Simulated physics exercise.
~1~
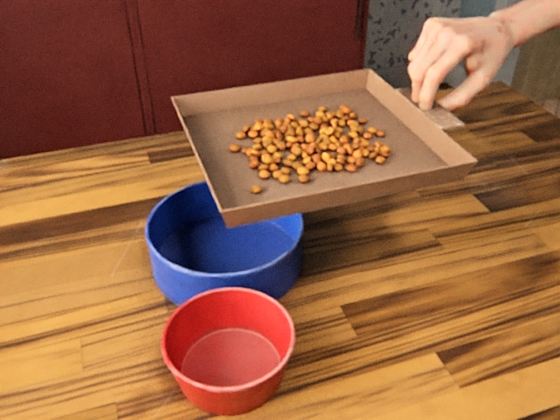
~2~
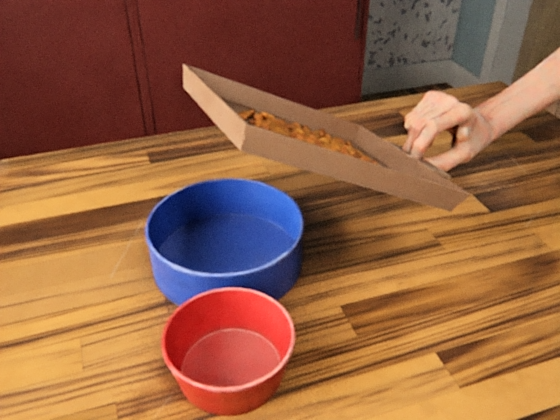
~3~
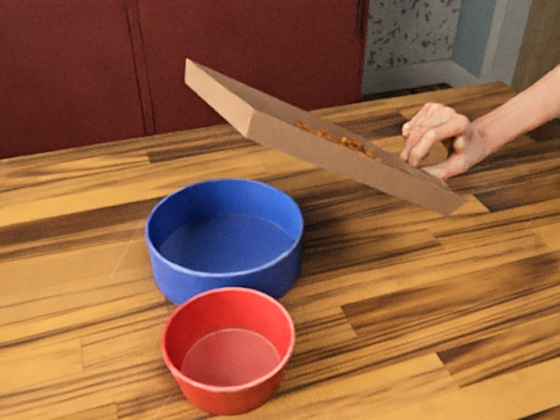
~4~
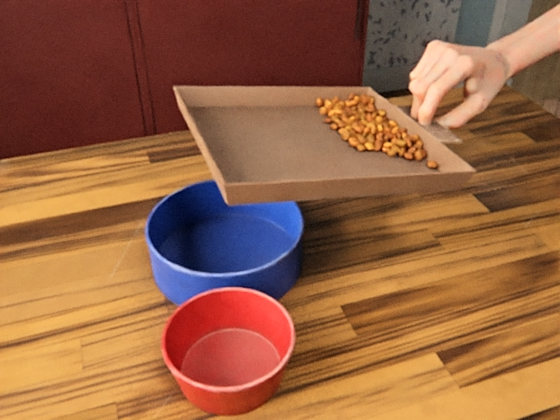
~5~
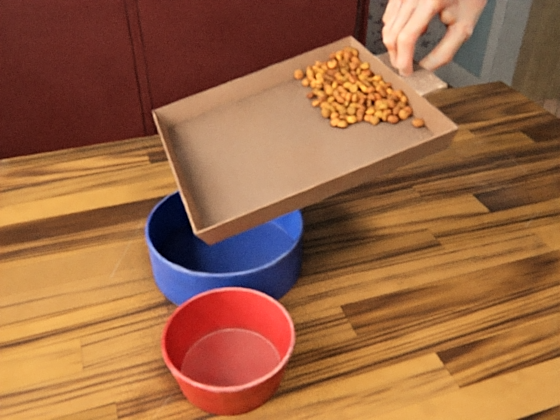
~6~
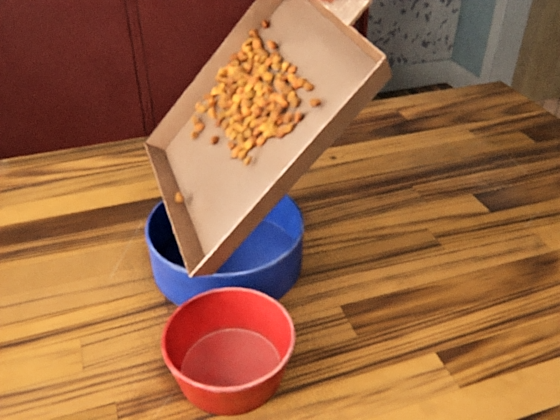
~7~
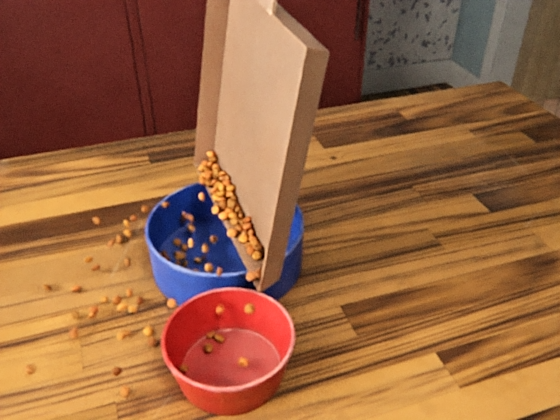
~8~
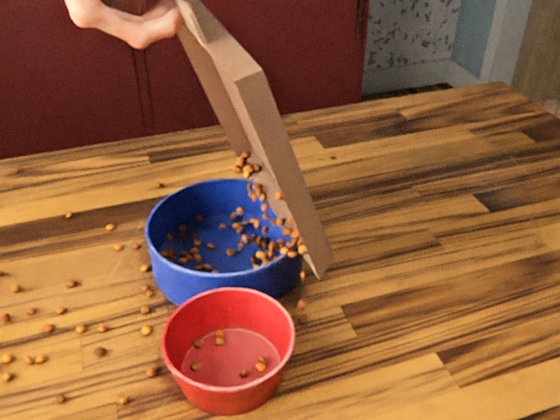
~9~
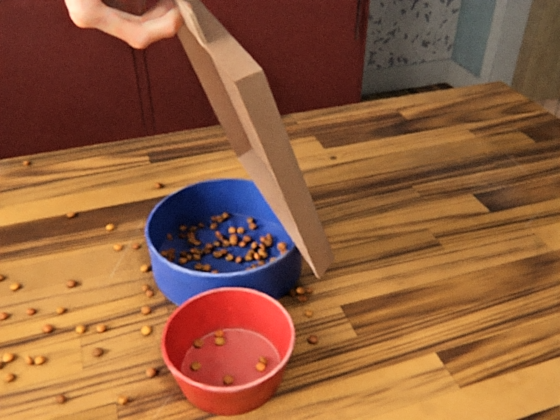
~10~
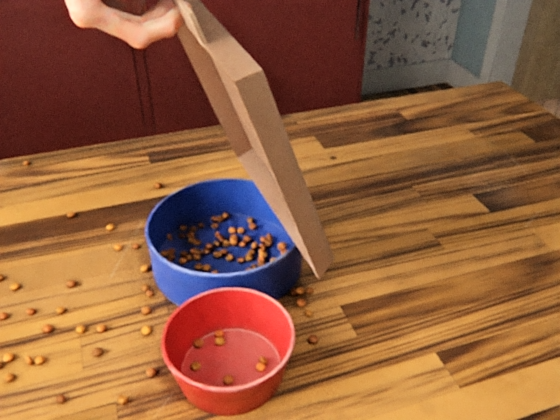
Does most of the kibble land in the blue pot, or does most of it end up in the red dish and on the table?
Most of it lands in the blue pot. A good share lies scattered on the table, and only a few bits are in the red dish.
